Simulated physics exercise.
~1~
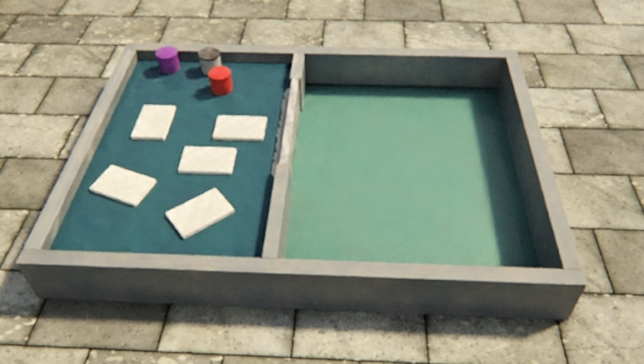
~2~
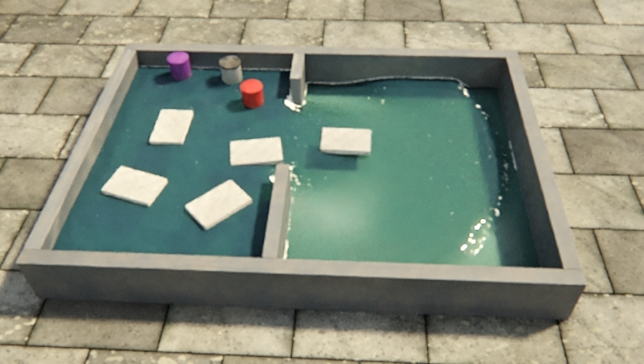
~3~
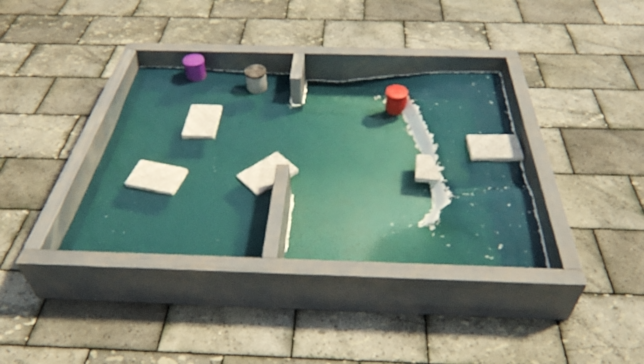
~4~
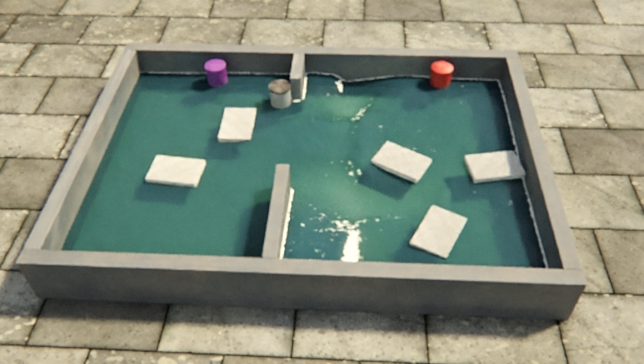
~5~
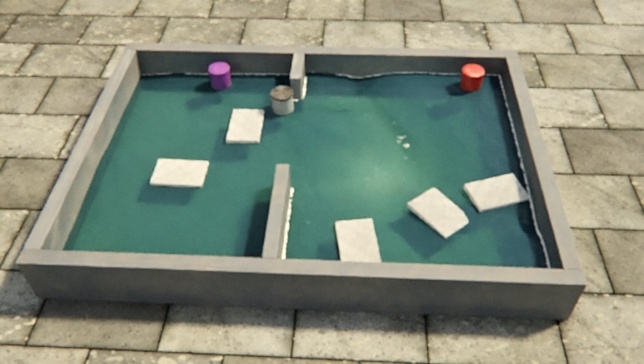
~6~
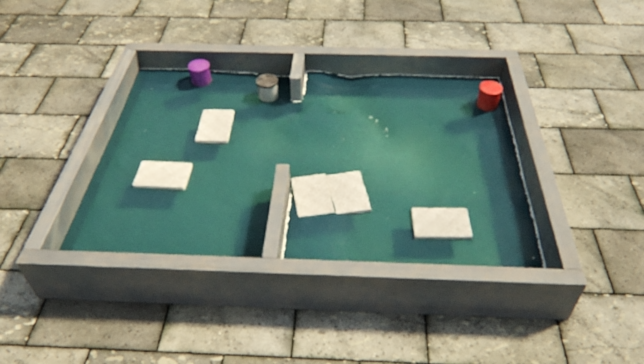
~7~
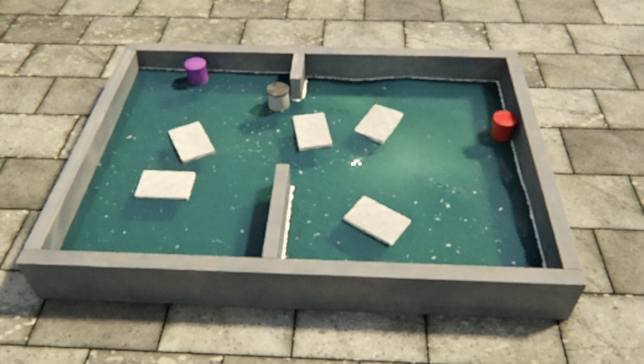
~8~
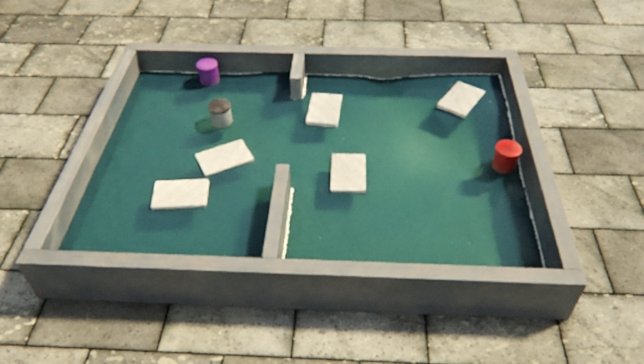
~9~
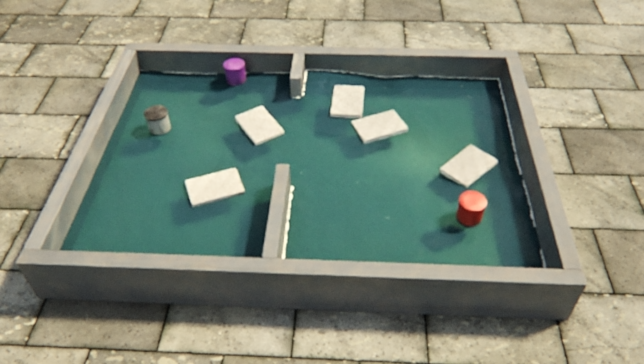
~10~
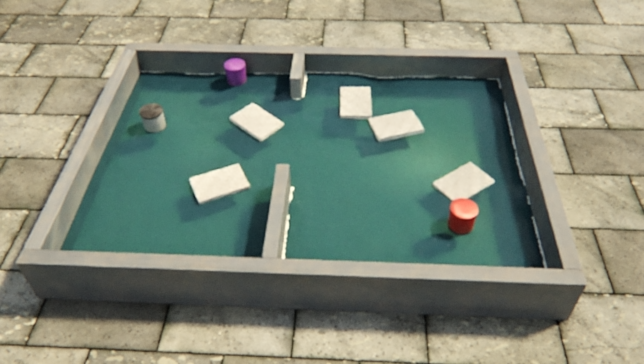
Divided basin of water surging right through a gap, carrying a red pail and white slabs across, purple pail staying left, all afloat.
